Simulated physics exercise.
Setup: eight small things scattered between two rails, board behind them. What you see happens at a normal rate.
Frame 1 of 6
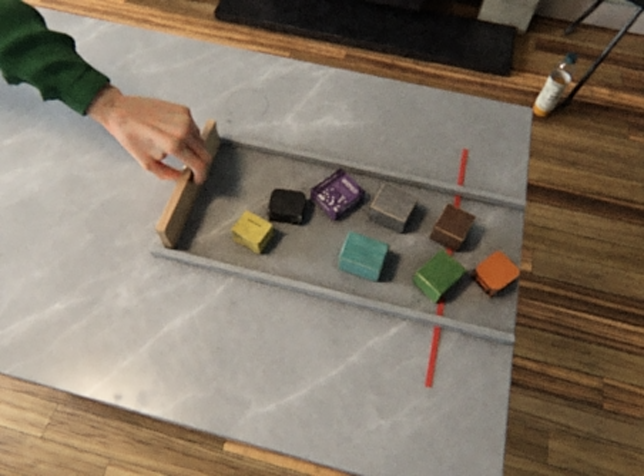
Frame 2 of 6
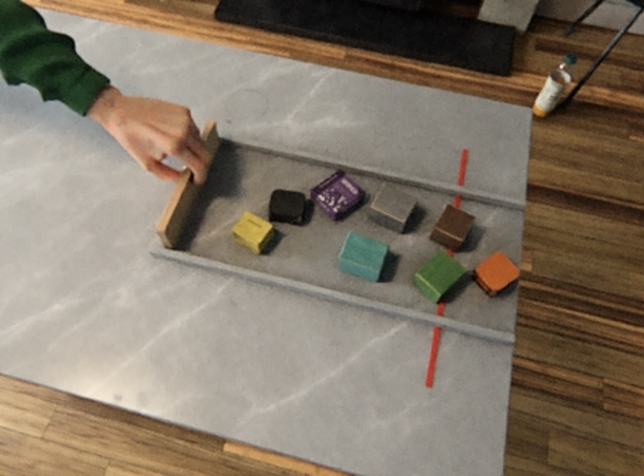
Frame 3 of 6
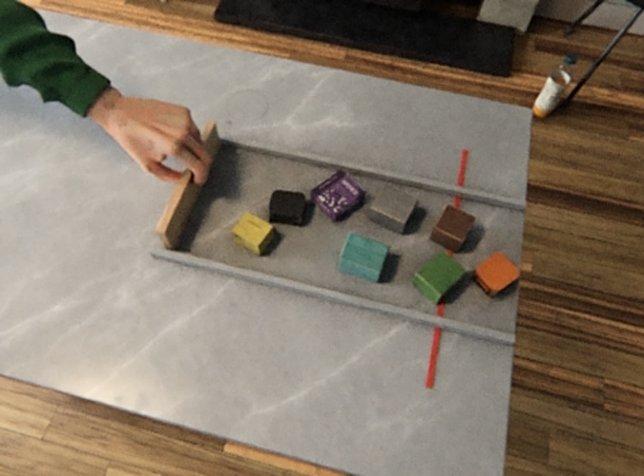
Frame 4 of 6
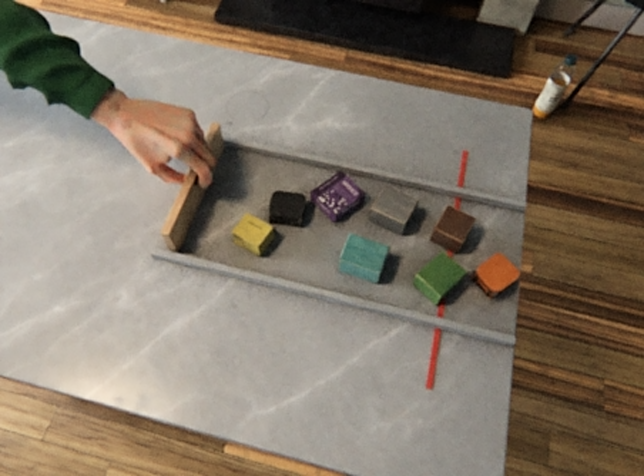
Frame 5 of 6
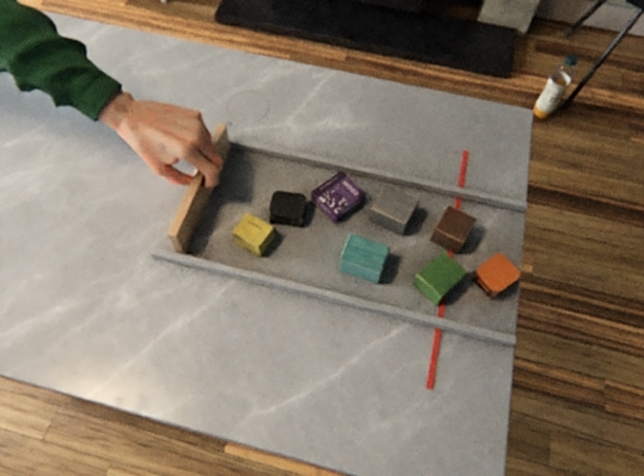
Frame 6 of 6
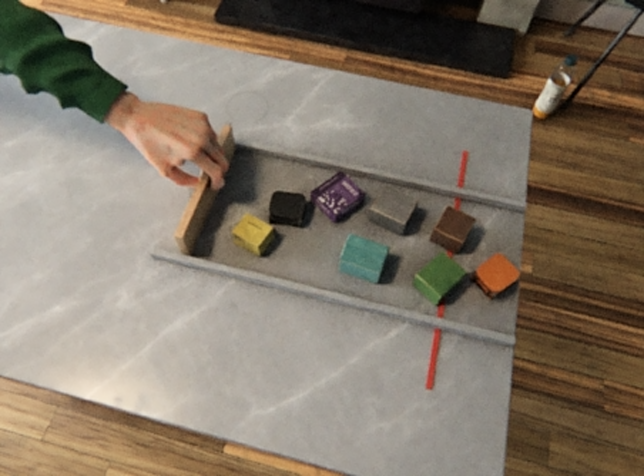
In the video, a hand in a green sleeve holds a wooden board behind eight small coloured blocks scattered between two rails, then slides it slightly to the right toward them while the blocks stay still.
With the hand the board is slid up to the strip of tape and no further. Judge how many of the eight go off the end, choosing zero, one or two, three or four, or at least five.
Three or four go off.
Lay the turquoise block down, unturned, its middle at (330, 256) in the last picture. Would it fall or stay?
In that case it holds firm.
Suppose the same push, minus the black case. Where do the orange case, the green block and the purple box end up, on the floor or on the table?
The orange case ends up down, the green block ends up down and the purple box keeps its place.
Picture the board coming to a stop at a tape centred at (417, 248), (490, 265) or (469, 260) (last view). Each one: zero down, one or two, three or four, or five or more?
Falls: Just one or two; at least five; five or over.
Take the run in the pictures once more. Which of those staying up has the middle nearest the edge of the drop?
The grey block is the one.
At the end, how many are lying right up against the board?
It adds up to 3.
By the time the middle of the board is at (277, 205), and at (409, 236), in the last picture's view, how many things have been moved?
Up to then 2, and up to the other point 8.
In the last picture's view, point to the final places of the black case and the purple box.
In the last picture the black case sits around (468, 255) and the purple box around (475, 216).
A little later, none off yet; orange case at rest near (495, 277); brown block at rest near (452, 230); green block at rest near (439, 278).
Next, none off yet; orange case shifted about its own width near (524, 272); brown block shifted about its own width near (504, 238); green block shifted about its own width near (492, 291).
When it is over, the number that fall off is three or four; down, green block, brown block and orange case.
